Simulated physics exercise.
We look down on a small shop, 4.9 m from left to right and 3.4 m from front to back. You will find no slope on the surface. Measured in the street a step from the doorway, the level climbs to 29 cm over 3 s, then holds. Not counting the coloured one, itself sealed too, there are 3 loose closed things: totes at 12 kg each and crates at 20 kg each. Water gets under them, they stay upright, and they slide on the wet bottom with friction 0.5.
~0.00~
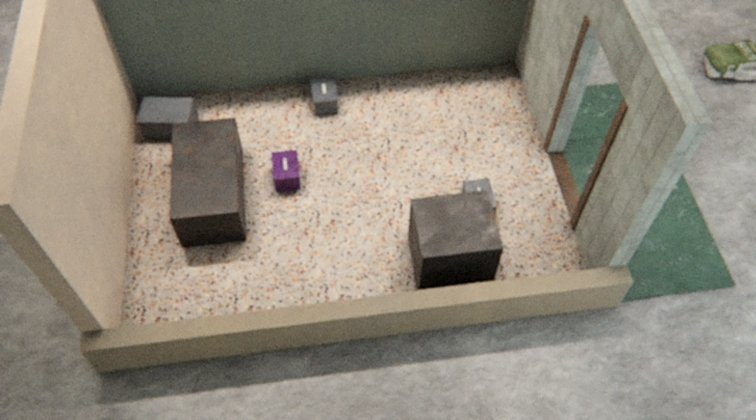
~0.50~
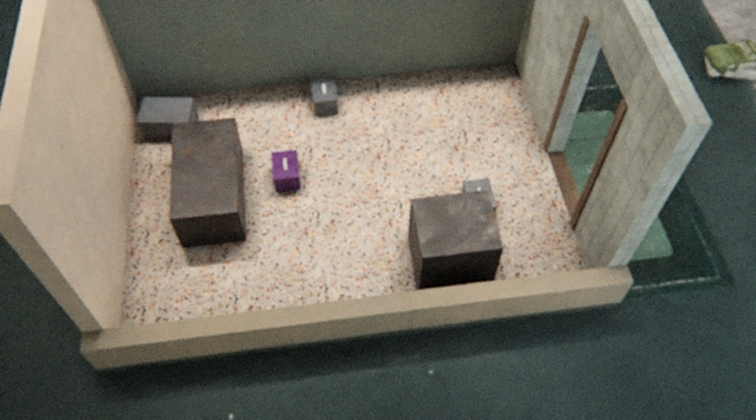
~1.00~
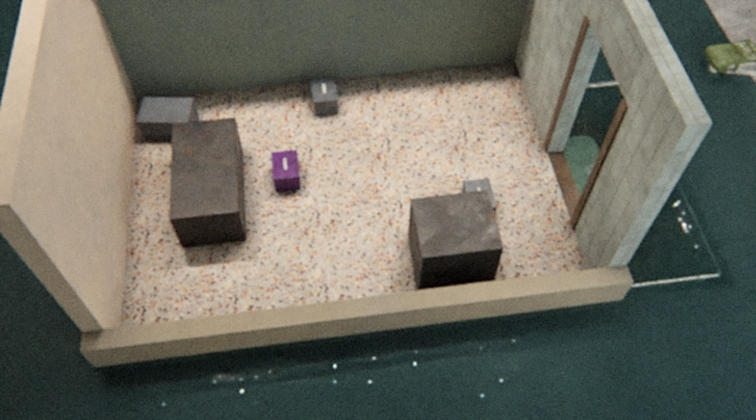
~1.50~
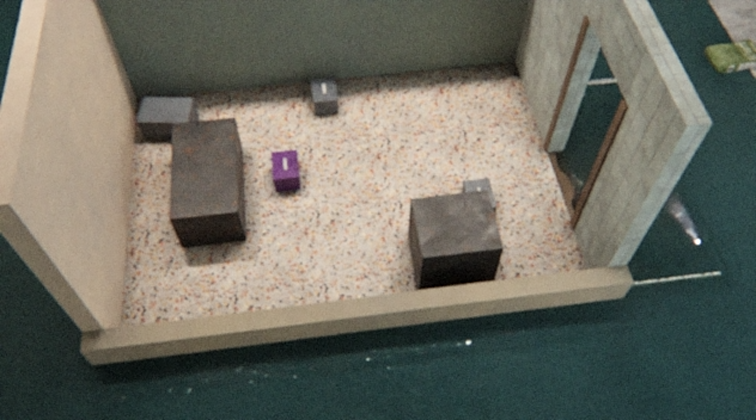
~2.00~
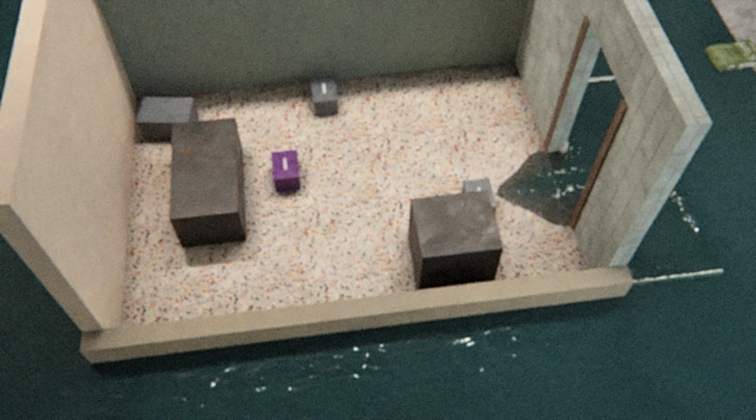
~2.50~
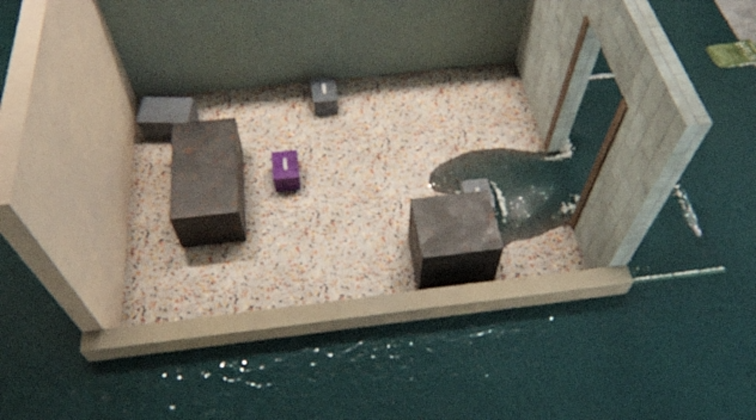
Dark water spreads around the small walled room, then enters through the doorway on the right.
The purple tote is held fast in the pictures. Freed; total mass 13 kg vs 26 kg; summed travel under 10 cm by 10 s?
It stays steady with only the greater amount.
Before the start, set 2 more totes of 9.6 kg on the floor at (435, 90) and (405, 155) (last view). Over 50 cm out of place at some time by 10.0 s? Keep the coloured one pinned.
Respectively, not exceeded and exceeded.
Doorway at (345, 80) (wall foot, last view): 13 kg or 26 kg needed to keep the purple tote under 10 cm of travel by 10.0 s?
If so, only the heavier one succeeds.
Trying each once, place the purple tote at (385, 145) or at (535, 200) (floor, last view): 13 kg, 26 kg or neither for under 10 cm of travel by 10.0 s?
Only the heavy mass does it, then neither mass does it.
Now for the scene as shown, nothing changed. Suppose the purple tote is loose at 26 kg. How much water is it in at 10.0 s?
Close to 16 cm deep.
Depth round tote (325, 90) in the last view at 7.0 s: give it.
Around 12 centimetres.
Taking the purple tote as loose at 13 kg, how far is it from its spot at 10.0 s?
Close to 140 centimetres.
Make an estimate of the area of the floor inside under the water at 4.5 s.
About 10.5 m2.
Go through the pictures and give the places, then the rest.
In the first picture, the purple tote at (285, 164) rests on the ground; 0.0 m2 under water; 0 of 4 have shifted.
In the second picture, the purple tote at (285, 164) rests on the ground; water covers 0.0 m2; 0 of 4 have shifted.
In the third picture, the purple tote at (285, 164), on the bottom; water covers 0.0 m2; 0 of 4 have shifted.
In the fourth picture, the purple tote at (285, 164), on the bottom; 0.0 m2 under water; 0 of 4 have shifted.
In the fifth picture, the purple tote at (285, 164) rests on the ground; 0.4 m2 under water; 0 of 4 have shifted.
In the sixth picture, the purple tote at (285, 164), on the bottom; 1.3 m2 under water; 0 of 4 have shifted.
After 3.5 s the purple tote would be 0 cm from its start with 13 kg and 0 cm from its start with 26 kg; 0 cm of water round it then.
After 4.5 s the purple tote would be 5 cm from its start with 13 kg and 0 cm from its start with 26 kg; 6 cm of water round it then.
After 7.0 s the purple tote would be 112 cm from its start with 13 kg and 0 cm from its start with 26 kg; 10 cm of water round it then.
After 10.0 s the purple tote would be 140 cm from its start with 13 kg and 0 cm from its start with 26 kg; 16 cm of water round it then.
